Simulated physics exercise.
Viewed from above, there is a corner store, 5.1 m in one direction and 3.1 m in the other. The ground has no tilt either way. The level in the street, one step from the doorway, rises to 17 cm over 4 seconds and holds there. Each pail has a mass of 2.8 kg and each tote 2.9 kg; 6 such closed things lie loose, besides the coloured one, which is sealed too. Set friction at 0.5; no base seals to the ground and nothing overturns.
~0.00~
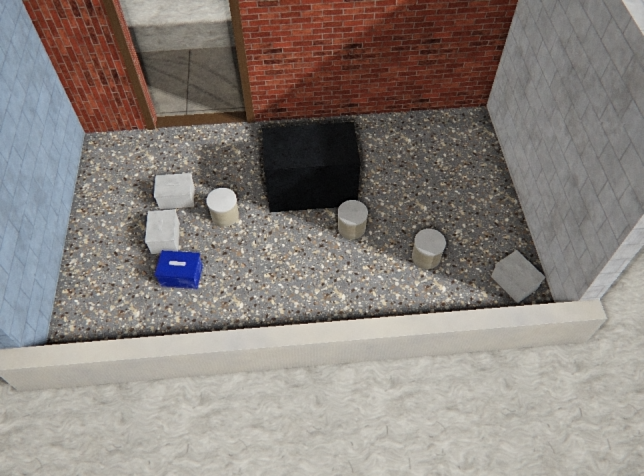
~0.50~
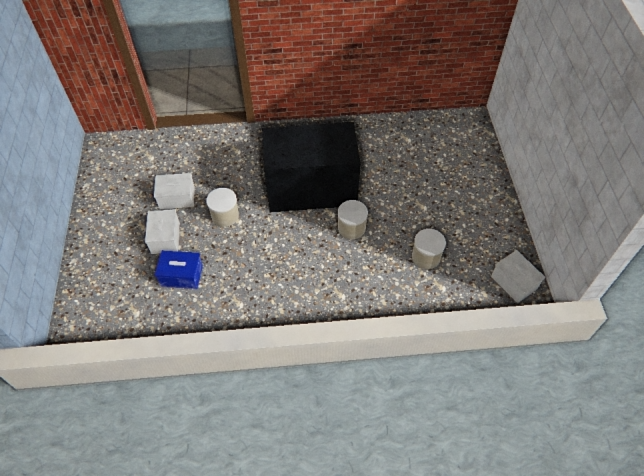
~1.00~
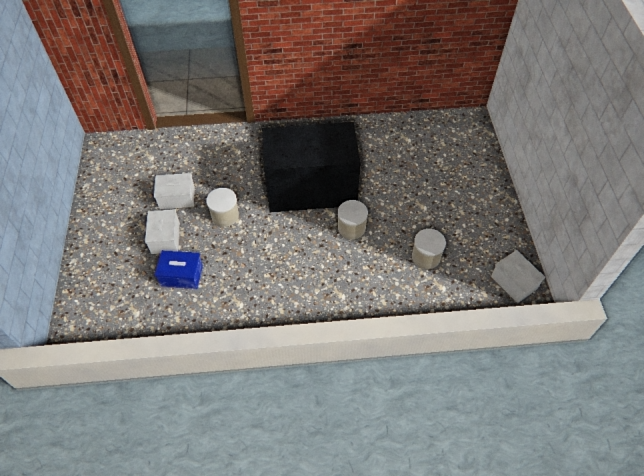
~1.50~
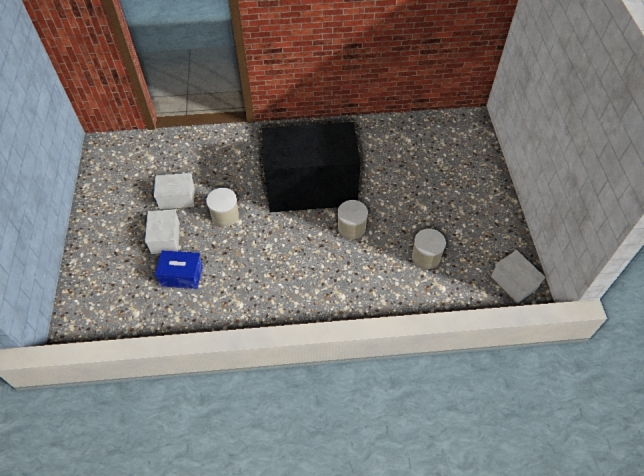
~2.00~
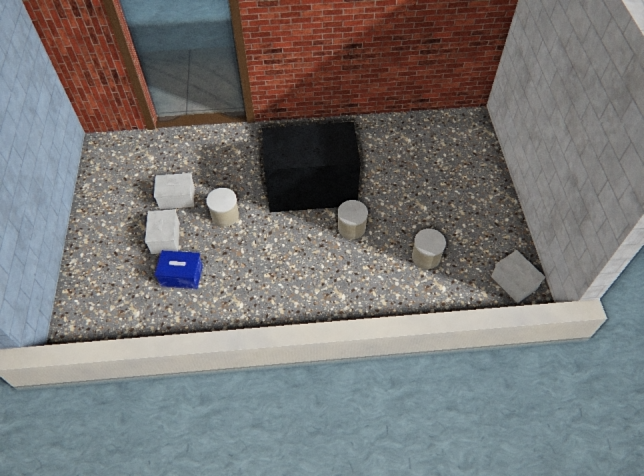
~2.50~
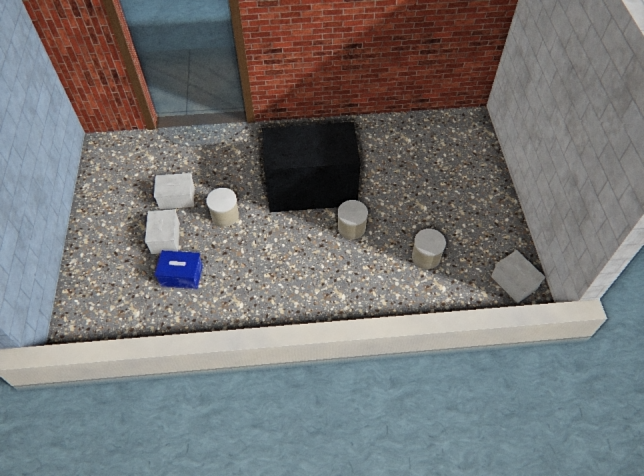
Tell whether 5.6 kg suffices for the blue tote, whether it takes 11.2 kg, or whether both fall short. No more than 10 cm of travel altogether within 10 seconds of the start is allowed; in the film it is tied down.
It stays steady with neither amount.
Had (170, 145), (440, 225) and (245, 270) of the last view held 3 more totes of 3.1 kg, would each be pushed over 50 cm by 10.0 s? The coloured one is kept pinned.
The first comes out above the threshold, the second below the threshold, the third above the threshold.
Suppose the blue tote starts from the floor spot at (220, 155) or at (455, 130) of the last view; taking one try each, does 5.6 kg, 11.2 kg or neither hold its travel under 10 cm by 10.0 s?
At the first spot nothing offered works, at the second the lesser mass is plenty.
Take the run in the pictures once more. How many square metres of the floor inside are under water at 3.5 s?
Near 1.5 m2 in all.
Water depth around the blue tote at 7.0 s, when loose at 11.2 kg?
Close to 5 cm deep.
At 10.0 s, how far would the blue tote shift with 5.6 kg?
Shift: About 30 cm.
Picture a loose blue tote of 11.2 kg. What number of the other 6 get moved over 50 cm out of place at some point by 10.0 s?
The count comes to 4.
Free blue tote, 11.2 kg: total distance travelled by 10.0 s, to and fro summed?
Roughly 50 centimetres.
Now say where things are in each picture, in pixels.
In the first picture, the blue tote at (177, 264) rests on the ground; water covers 0.0 m2; 0 of 7 have shifted.
In the second picture, the blue tote at (177, 264), on the bottom; water covers 0.0 m2; 0 of 7 have shifted.
In the third picture, the blue tote at (177, 264), on the bottom; water covers 0.0 m2; 0 of 7 have shifted.
In the fourth picture, the blue tote at (177, 264) rests on the ground; 0.0 m2 under water; 0 of 7 have shifted.
In the fifth picture, the blue tote at (177, 264), on the bottom; 0.0 m2 under water; 0 of 7 have shifted.
In the sixth picture, the blue tote at (177, 264) rests on the ground; 0.3 m2 under water; 0 of 7 have shifted.
After 3.5 s the blue tote would be 0 cm from its start with 5.6 kg and 0 cm from its start with 11.2 kg; 0 cm of water round it then.
After 4.5 s the blue tote would be 1 cm from its start with 5.6 kg and 0 cm from its start with 11.2 kg; 2 cm of water round it then.
After 7.0 s the blue tote would be 61 cm from its start with 5.6 kg and 2 cm from its start with 11.2 kg; 5 cm of water round it then.
After 10.0 s the blue tote would be 35 cm from its start with 5.6 kg and 39 cm from its start with 11.2 kg; 9 cm of water round it then.
